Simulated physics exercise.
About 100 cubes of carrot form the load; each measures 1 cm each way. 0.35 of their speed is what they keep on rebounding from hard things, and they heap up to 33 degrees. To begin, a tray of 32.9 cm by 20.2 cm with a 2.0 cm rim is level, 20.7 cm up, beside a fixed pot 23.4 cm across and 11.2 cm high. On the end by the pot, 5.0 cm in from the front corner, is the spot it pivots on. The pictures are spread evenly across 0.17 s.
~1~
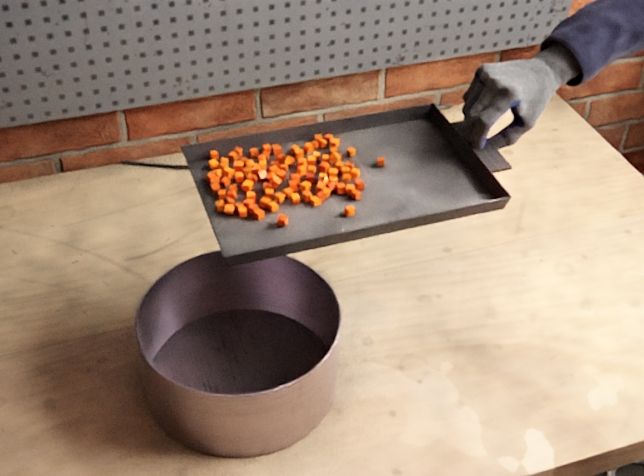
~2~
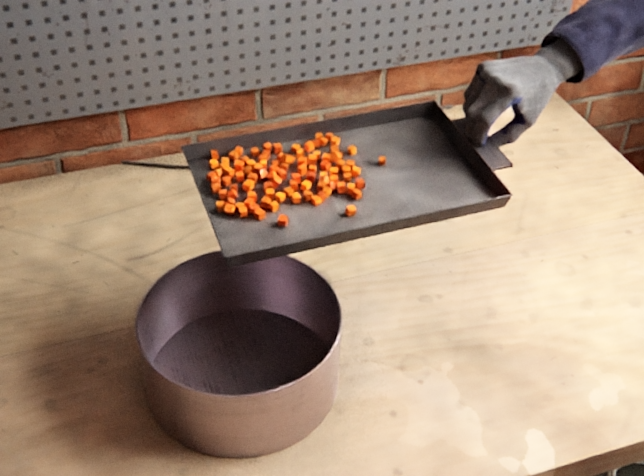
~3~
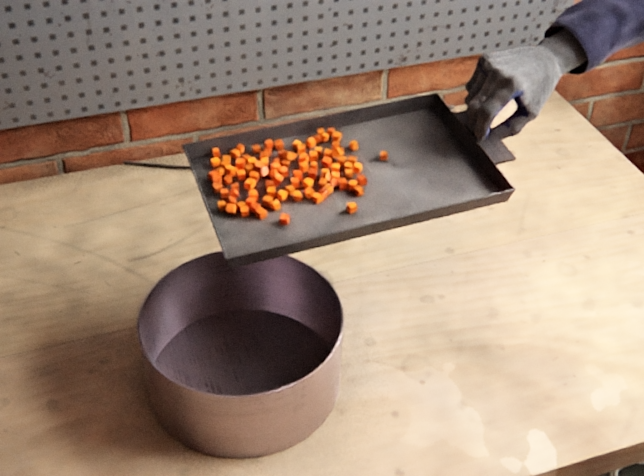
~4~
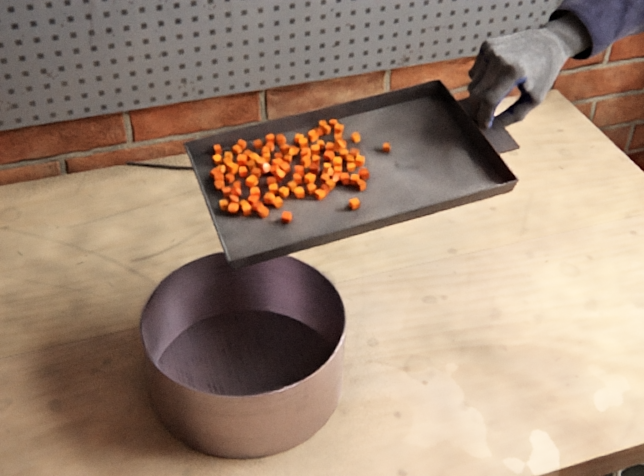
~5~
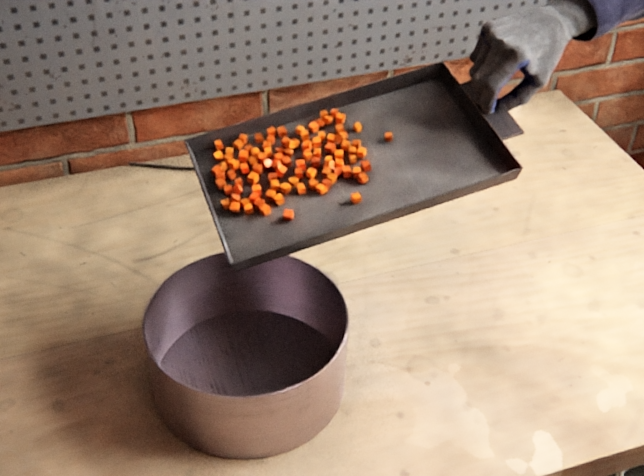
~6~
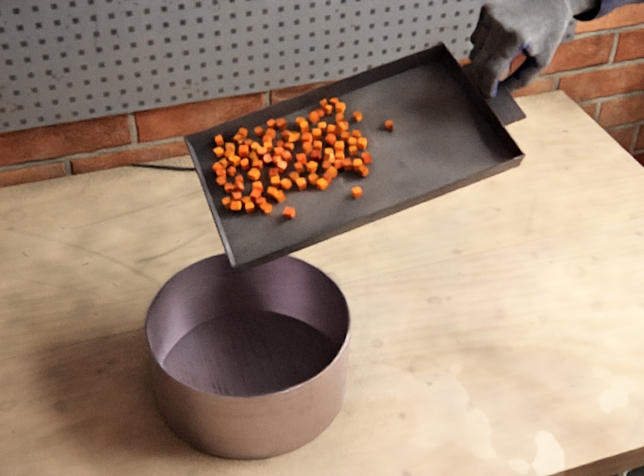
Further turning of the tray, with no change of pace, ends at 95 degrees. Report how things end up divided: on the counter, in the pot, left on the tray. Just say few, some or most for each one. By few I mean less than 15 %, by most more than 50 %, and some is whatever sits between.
I would say counter few, pot most, left on the tray few.
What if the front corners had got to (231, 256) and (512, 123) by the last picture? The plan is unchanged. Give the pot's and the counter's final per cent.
Split: Pot = 25, counter = 75.
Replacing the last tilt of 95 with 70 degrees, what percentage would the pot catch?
75 %.
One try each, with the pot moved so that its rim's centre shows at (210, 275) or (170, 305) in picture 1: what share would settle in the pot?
The shares would be near 65 and 95 per cent respectively.
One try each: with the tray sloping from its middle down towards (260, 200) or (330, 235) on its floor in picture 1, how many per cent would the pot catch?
30 and 95 %.
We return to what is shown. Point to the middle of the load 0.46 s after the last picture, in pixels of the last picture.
My estimate is roughly (212, 245).
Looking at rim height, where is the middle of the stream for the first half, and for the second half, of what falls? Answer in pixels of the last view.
First near (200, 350), later near (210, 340).
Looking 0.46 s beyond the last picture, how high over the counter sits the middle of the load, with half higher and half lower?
Some 22 cm above the counter.
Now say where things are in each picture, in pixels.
In the first picture, tray tilt 0 degrees, front corners at (227, 253) and (506, 195); middle of the pieces at (281, 175); pot at (239, 315).
In the second picture, tray tilt 1 degrees, front corners at (228, 253) and (507, 193); middle of the pieces at (282, 175).
In the third picture, tray tilt 3 degrees, front corners at (229, 255) and (510, 188); middle of the pieces at (283, 172).
In the fourth picture, tray tilt 6 degrees, front corners at (231, 257) and (513, 178), lowest corner left front; middle of the pieces at (285, 168).
In the fifth picture, tray tilt 11 degrees, front corners at (233, 259) and (517, 166), lowest corner left front; middle of the pieces at (287, 162).
In the sixth picture, tray tilt 16 degrees, front corners at (235, 262) and (519, 154), lowest corner left front; middle of the pieces at (287, 156); pot at (248, 317).
Then, 0.27 s after the last picture, tilt 55 degrees; the tray holds 100 %, the pot 0 %.
Then, 0.46 s after the last picture, tilt 82 degrees; the tray holds 85 %, the pot 0 %.
Then, 0.76 s after the last picture, tilt 95 degrees; the tray holds 5 %, the pot 90 %.
In the end, counter 5 %, pot 95 %, tray 0 %.
